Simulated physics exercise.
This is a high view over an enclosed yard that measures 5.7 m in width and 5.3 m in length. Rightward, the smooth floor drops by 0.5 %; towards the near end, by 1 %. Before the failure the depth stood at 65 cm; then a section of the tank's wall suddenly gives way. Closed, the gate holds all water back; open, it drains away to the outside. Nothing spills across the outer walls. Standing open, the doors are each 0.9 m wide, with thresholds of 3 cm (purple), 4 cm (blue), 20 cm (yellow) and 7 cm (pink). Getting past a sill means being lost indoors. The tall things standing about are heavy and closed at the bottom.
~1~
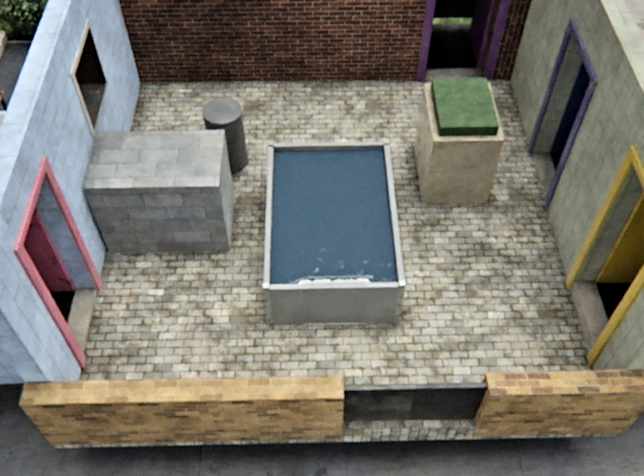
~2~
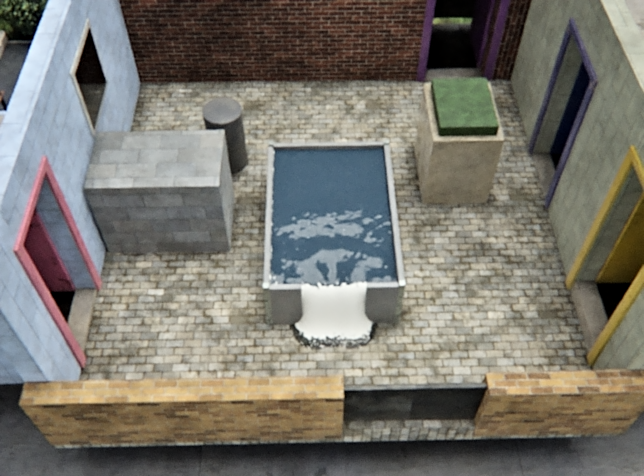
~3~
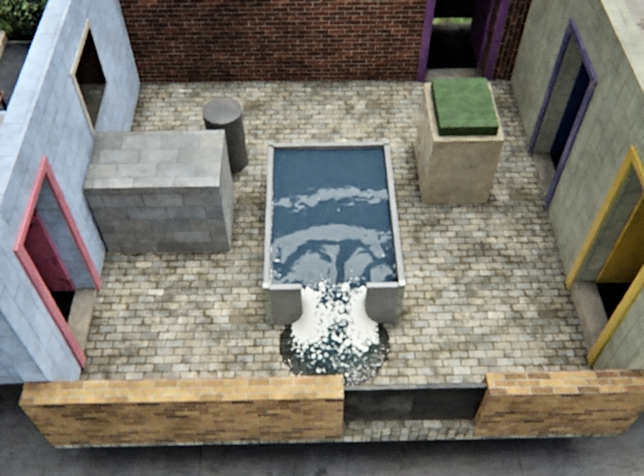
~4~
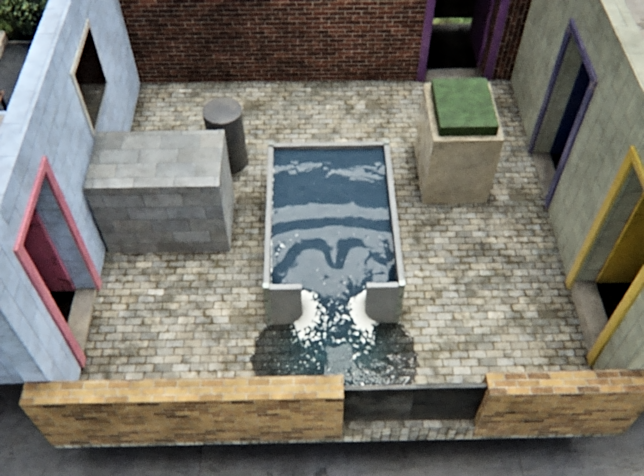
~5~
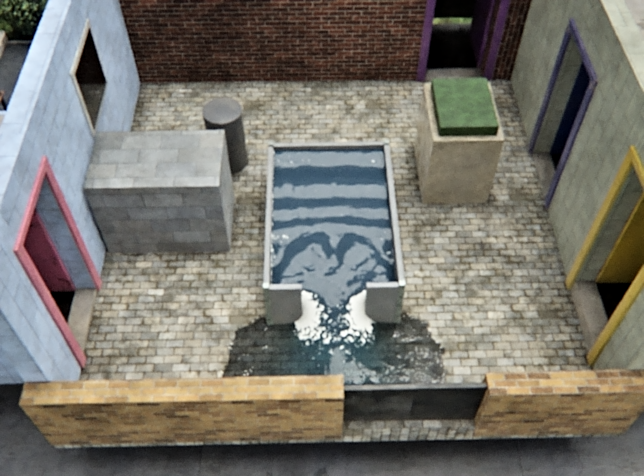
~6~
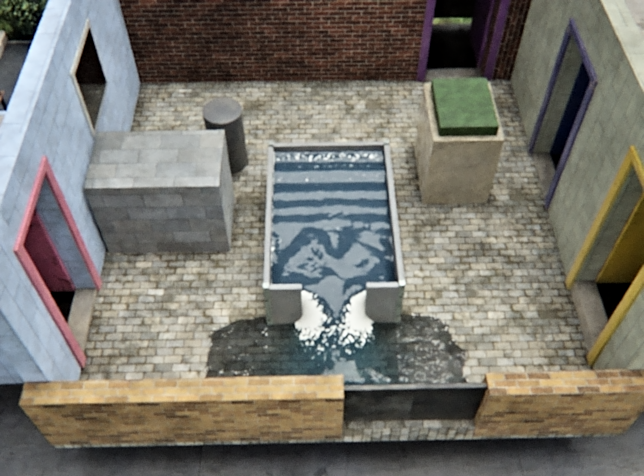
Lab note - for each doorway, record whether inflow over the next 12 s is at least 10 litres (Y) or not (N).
In the end the purple door will let too much through; the blue door will let too much through; the yellow door will not let too much through; the pink door will let too much through.
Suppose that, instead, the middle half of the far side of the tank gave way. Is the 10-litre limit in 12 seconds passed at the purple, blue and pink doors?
Purple exceeds; blue exceeds; pink falls short.
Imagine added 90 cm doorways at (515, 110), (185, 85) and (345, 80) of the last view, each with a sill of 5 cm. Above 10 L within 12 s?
First doorway gets there, second falls short, third falls short.
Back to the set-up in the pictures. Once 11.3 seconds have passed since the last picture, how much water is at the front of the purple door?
Some 6.5 centimetres of depth.
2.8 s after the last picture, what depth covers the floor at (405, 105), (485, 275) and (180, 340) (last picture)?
Depths in turn: Roughly 0, 4 and 3 centimetres.
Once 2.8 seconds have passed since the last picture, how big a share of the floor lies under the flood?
50 %.
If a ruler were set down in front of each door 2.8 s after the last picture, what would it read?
Measured in centimetres, the purple door gives 0, the blue door 5, the yellow door 17 and the pink door 14.
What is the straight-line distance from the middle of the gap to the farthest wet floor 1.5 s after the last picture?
3.0 m.
Then, 0.7 s after the last picture water covers 20 % of the floor and is deepest (44 cm) near (329, 408); purple door not reached, blue door not reached, yellow door not reached, pink door not reached.
Then, 1.5 s after the last picture water covers 35 % of the floor and is deepest (36 cm) near (329, 408); purple door not reached, blue door not reached, yellow door 20 cm at the sill, 1 L in, pink door 16 cm at the sill, 10 L in.
Then, 2.8 s after the last picture water covers 50 % of the floor and is deepest (26 cm) near (329, 408); purple door not reached, blue door 5 cm at the sill, 0 L in, yellow door 17 cm at the sill, 3 L in, pink door 14 cm at the sill, 59 L in.
Then, 6.3 s after the last picture water covers 80 % of the floor and is deepest (18 cm) near (328, 392); purple door 8 cm at the sill, 51 L in, blue door 6 cm at the sill, 4 L in, yellow door 11 cm at the sill, 4 L in, pink door 10 cm at the sill, 121 L in.
Then, 11.3 s after the last picture water covers 100 % of the floor and is deepest (13 cm) near (581, 403); purple door 7 cm at the sill, 97 L in, blue door 7 cm at the sill, 23 L in, yellow door 8 cm at the sill, 4 L in, pink door 8 cm at the sill, 138 L in.
